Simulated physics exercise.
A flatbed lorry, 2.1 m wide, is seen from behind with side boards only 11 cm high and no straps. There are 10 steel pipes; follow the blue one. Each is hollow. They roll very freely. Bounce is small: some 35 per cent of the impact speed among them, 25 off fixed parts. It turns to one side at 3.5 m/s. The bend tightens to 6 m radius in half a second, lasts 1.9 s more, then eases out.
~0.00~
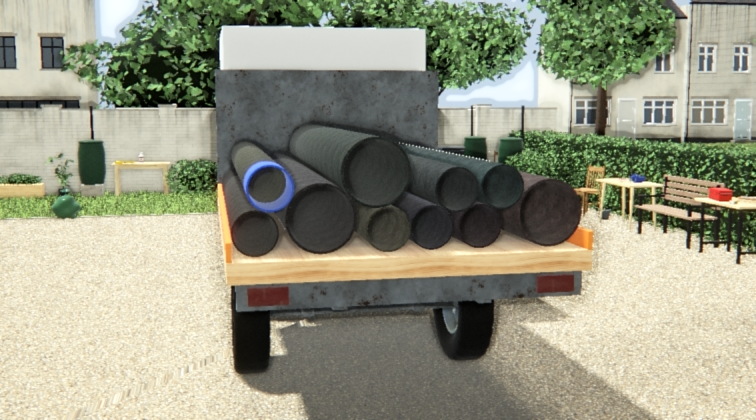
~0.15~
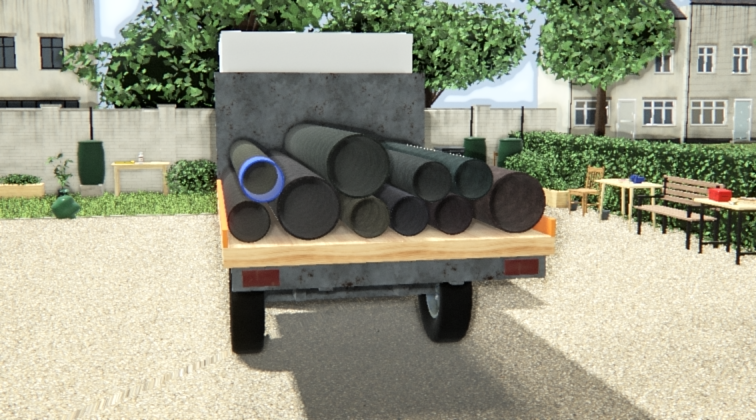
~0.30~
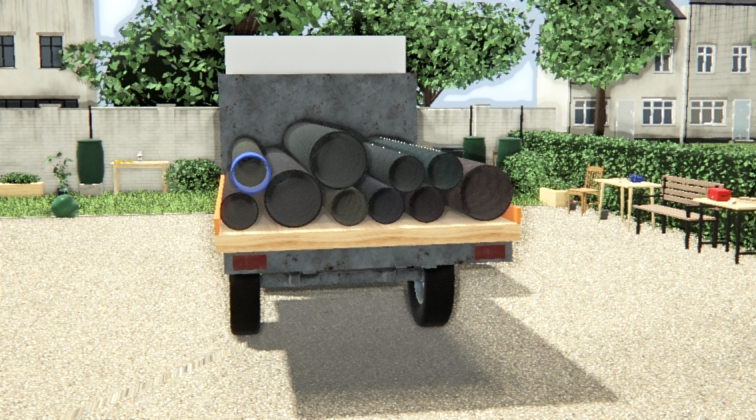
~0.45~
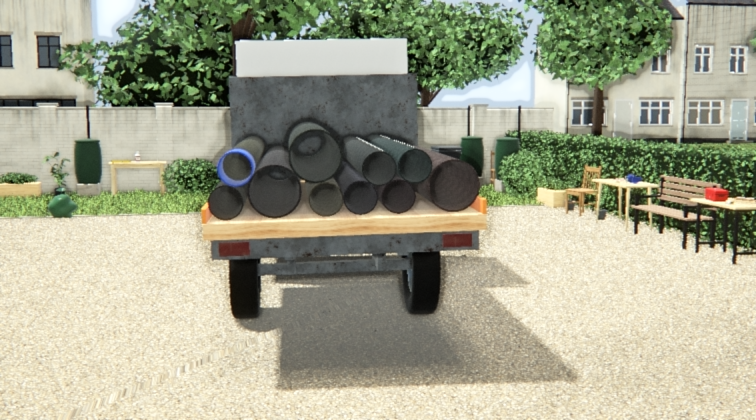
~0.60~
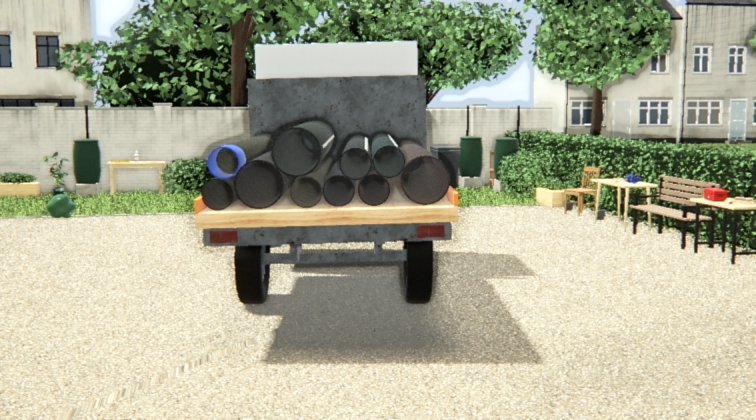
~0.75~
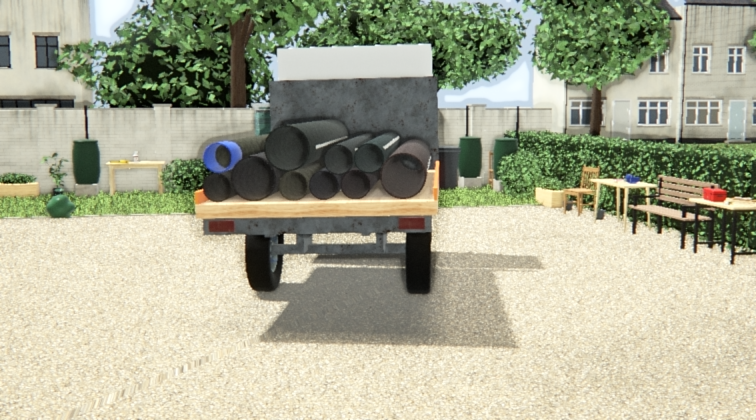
Gravel yard by a hedge, a flatbed lorry stacked with dark pipes, one blue-rimmed, driving away and gradually turning right.
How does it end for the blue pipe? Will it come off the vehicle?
The blue pipe falls off.
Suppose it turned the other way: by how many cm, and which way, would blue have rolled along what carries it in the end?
Some 0 cm rightwards.
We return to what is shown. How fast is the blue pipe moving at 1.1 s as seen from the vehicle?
Roughly 1.5 m/s.
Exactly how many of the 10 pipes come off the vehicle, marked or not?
In all, 1.
After 1.1 s, blue is over the left board and falling; 1 gone from the deck.
After 1.3 s, blue is over the left board and falling; 1 gone from the deck.
At rest (4.7 s), blue is over the left board and gone; 1 gone from the deck.
